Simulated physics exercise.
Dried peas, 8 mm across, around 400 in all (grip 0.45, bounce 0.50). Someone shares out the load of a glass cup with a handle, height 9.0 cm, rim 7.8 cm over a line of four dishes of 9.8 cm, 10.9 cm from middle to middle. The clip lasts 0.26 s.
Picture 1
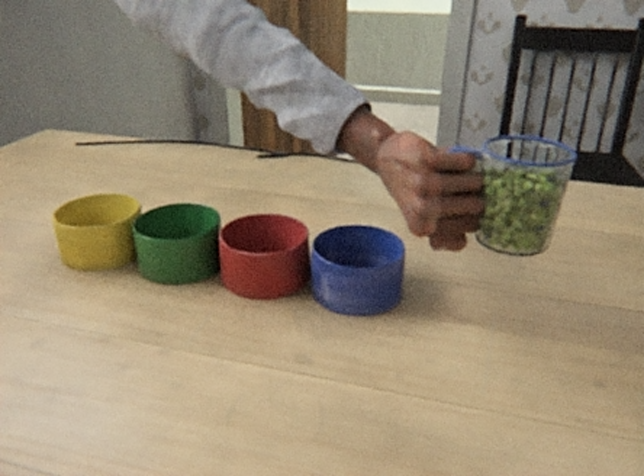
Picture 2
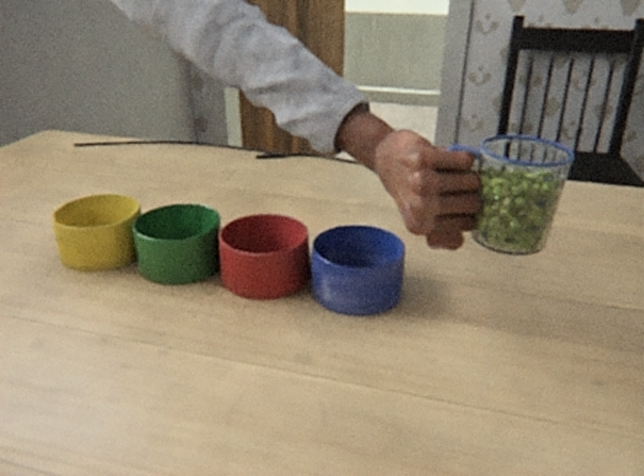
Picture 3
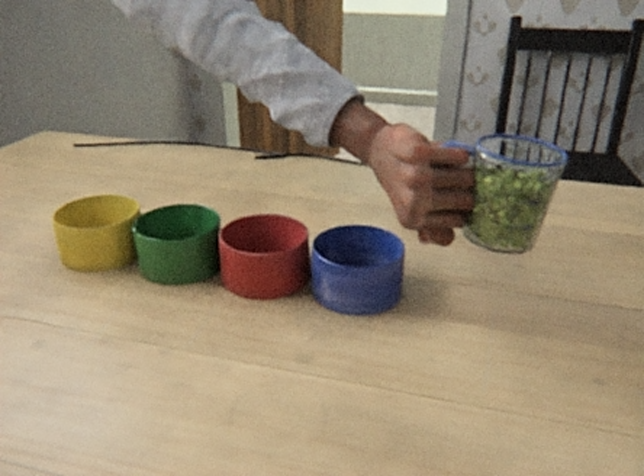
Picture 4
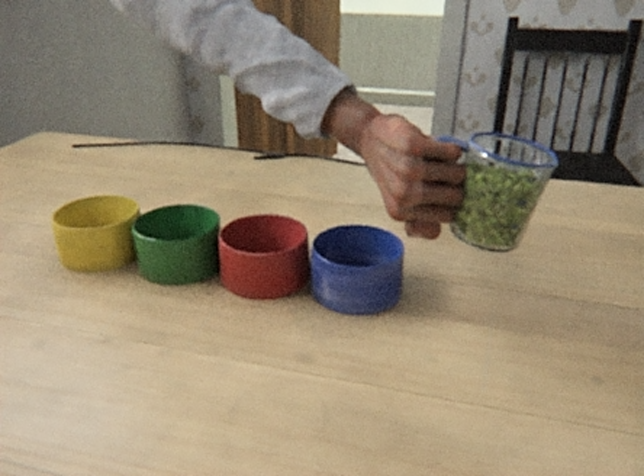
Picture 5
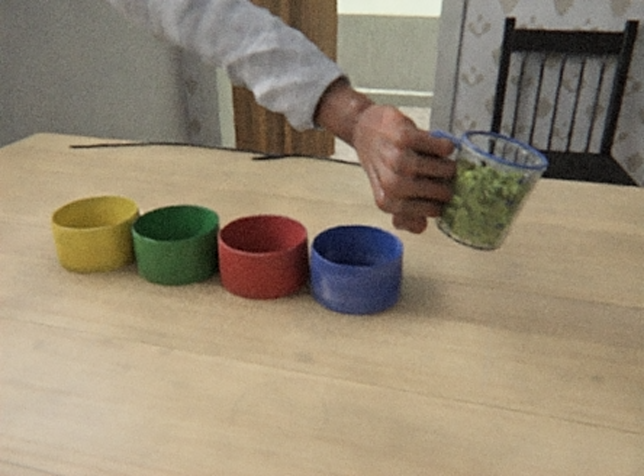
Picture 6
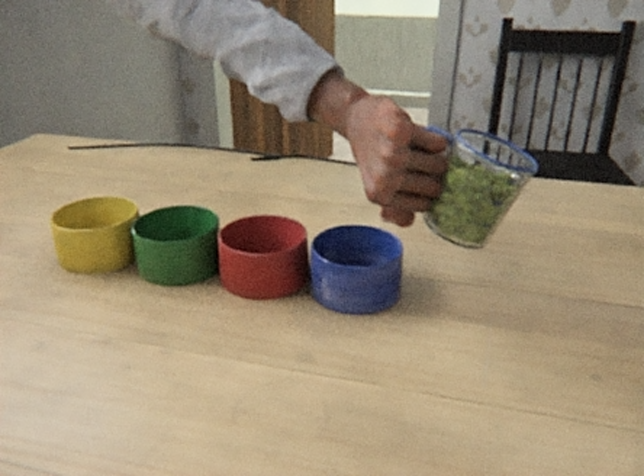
At first, a hand holds a clear handled cup of green peas upright, to the right of a row of yellow, green, red and blue dishes on a wooden table. The hand then moves the cup a short way left toward the blue dish, tilting it slightly, its rim leaning right.
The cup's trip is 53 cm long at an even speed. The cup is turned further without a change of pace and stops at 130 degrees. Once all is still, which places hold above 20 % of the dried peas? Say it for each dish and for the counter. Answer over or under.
Red dish: Over; blue dish: Over; green dish: Under; yellow dish: Under; on the counter: Under.
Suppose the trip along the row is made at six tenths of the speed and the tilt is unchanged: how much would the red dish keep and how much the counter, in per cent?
Red 0; counter 50.
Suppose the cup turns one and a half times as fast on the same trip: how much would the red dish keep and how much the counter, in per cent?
Then: Red 0, counter 10.
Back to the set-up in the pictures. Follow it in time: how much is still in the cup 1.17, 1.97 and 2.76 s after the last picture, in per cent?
About 30, 0, 0.
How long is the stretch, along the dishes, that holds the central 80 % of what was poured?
Roughly 14 cm.
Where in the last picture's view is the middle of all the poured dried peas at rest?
At about (301, 269).
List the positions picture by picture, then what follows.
The first frame shows cup at (519, 196), tilt 0 degrees, lip at (574, 154), moved 0.0 cm; middle of the pieces at (516, 208); blue dish at (359, 246); red dish at (264, 233); green dish at (177, 221); yellow dish at (97, 210).
The second frame shows cup at (516, 195), tilt 1 degrees, lip at (571, 155), moved 0.2 cm; middle of the pieces at (513, 208).
The third frame shows cup at (509, 194), tilt 4 degrees, lip at (565, 156), moved 0.8 cm; middle of the pieces at (505, 206).
The fourth frame shows cup at (498, 193), tilt 9 degrees, lip at (556, 159), moved 1.8 cm; middle of the pieces at (493, 204).
The fifth frame shows cup at (486, 192), tilt 13 degrees, lip at (546, 162), moved 2.8 cm; middle of the pieces at (480, 203).
The sixth frame shows cup at (475, 190), tilt 18 degrees, lip at (536, 165), moved 3.8 cm; middle of the pieces at (468, 201); blue dish at (357, 245); red dish at (263, 234); green dish at (176, 223); yellow dish at (95, 213).
Then, 1.17 s after the last picture, tilt 127 degrees; cup holds 30 %, red 20 %, blue 40 %.
Then, 1.97 s after the last picture, tilt 130 degrees; cup holds 0 %, red 45 %, blue 40 %.
Then, 2.76 s after the last picture, tilt 130 degrees; cup holds 0 %, red 45 %, blue 40 %.
In the end, red 45 %, blue 40 %, green 0 %, yellow 0 %, counter 10 %.
